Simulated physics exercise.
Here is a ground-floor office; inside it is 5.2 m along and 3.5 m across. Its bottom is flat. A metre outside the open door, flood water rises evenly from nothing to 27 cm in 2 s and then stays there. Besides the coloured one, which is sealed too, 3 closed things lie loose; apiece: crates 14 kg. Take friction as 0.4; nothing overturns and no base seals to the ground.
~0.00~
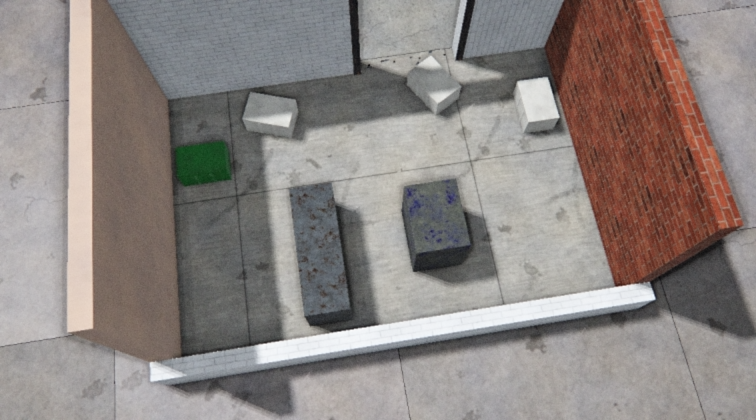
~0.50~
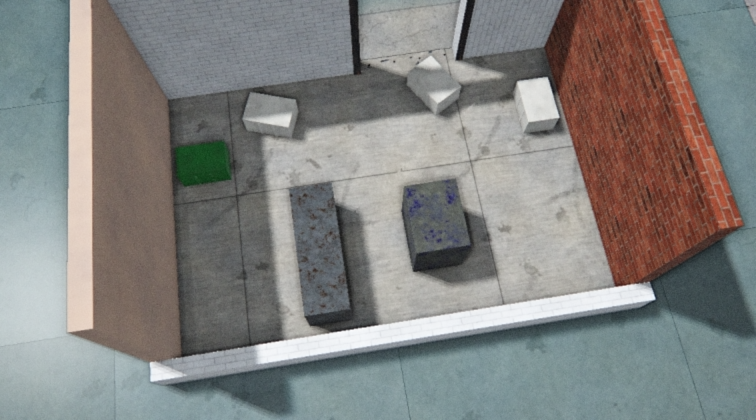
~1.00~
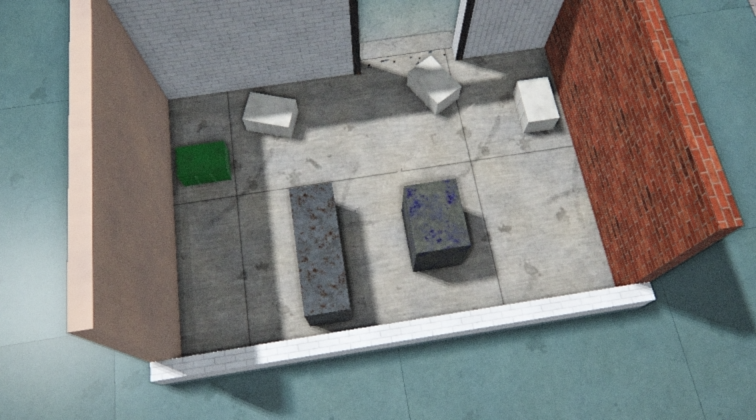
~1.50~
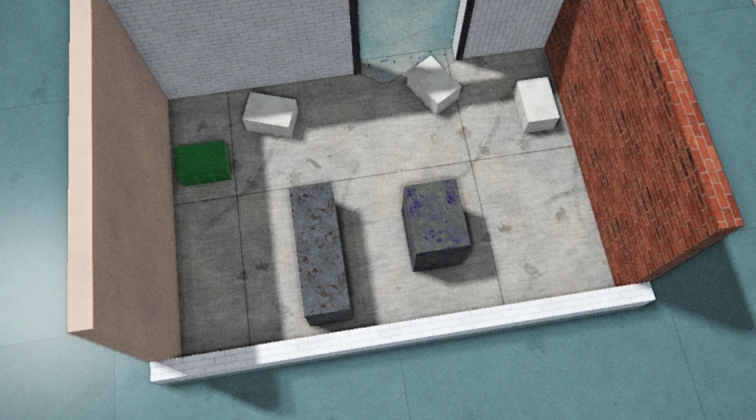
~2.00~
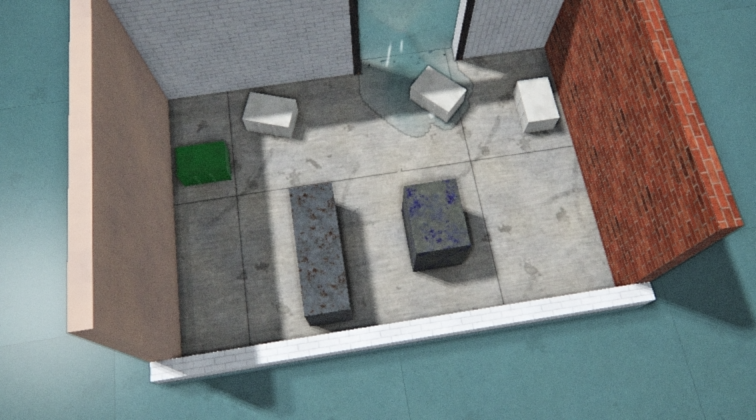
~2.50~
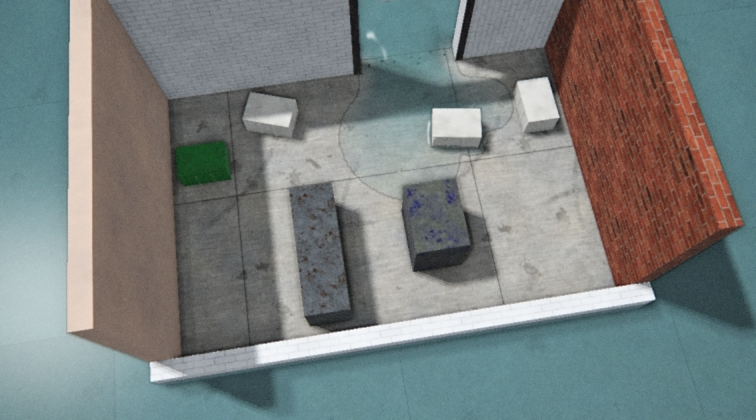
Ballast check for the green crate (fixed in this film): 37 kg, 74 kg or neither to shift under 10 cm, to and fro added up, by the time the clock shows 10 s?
For it, the lower weight is enough.
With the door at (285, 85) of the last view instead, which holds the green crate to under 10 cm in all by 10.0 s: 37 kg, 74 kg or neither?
Then only the larger load is enough.
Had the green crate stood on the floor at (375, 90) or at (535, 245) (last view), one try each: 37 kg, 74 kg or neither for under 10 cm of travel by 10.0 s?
In turn: Neither holds; only the larger holds.
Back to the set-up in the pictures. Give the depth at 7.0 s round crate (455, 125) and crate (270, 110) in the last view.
About 15 and 1 cm.
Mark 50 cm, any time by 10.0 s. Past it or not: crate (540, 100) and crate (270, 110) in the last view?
In turn: More, under.
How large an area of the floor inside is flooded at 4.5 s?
About 13 m2.
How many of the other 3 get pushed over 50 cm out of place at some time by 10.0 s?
That makes 2.
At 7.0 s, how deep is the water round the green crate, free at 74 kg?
About 4 cm.
After 3.5 s the green crate would be 0 cm from its start with 37 kg and 0 cm from its start with 74 kg; 0 cm of water round it then.
After 4.5 s the green crate would be 0 cm from its start with 37 kg and 0 cm from its start with 74 kg; 1 cm of water round it then.
After 7.0 s the green crate would be 0 cm from its start with 37 kg and 0 cm from its start with 74 kg; 4 cm of water round it then.
After 10.0 s the green crate would be 0 cm from its start with 37 kg and 0 cm from its start with 74 kg; 10 cm of water round it then.
